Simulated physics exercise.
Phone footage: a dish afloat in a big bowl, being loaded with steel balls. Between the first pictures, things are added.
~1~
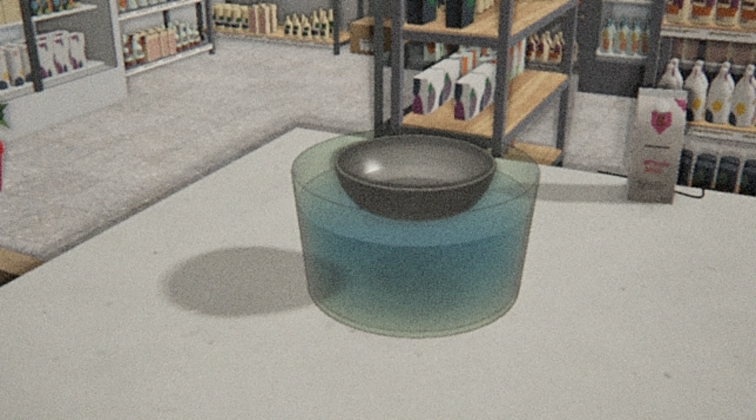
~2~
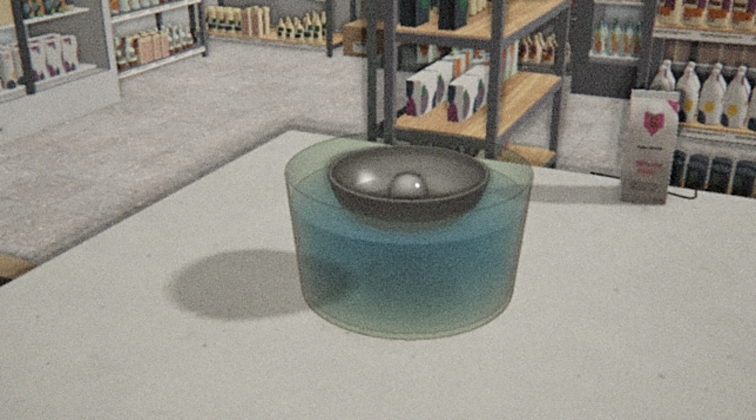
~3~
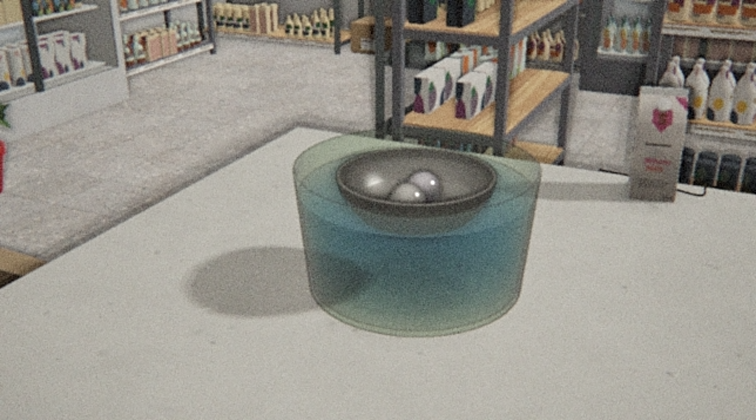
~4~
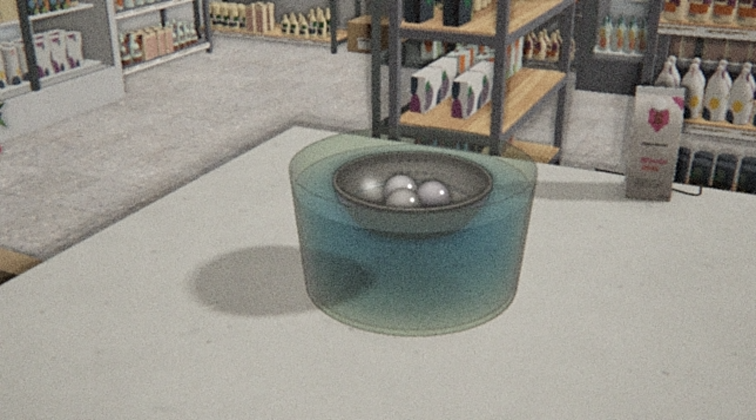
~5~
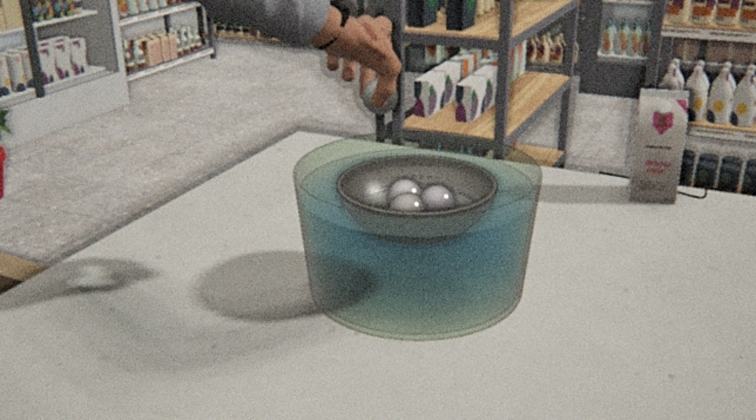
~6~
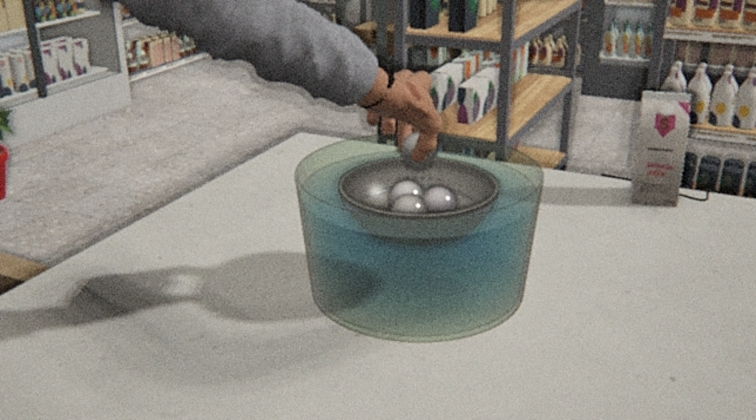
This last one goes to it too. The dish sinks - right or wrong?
Right.
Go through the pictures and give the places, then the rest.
Dish (415, 162) empty; most of its side above the surface, in the first frame.
Dish (408, 172) with one aboard; about two thirds of its side above the surface, in the second frame.
Dish (416, 176) with two aboard; about a third of its side above the surface, in the third frame.
Dish (412, 179) with three aboard; hardly any of its side above the surface, in the fourth frame.
Dish (417, 184) with three aboard; hardly any of its side above the surface; the next steel ball in the hand at (380, 96), in the fifth frame.
Dish (418, 185) with three aboard; hardly any of its side above the surface; the next steel ball in the hand at (419, 150), in the sixth frame.
Soon after, the steel ball is in and the dish dips.
Later, water pours in over its edge.
In the end, the dish lies on the bottom with its load.
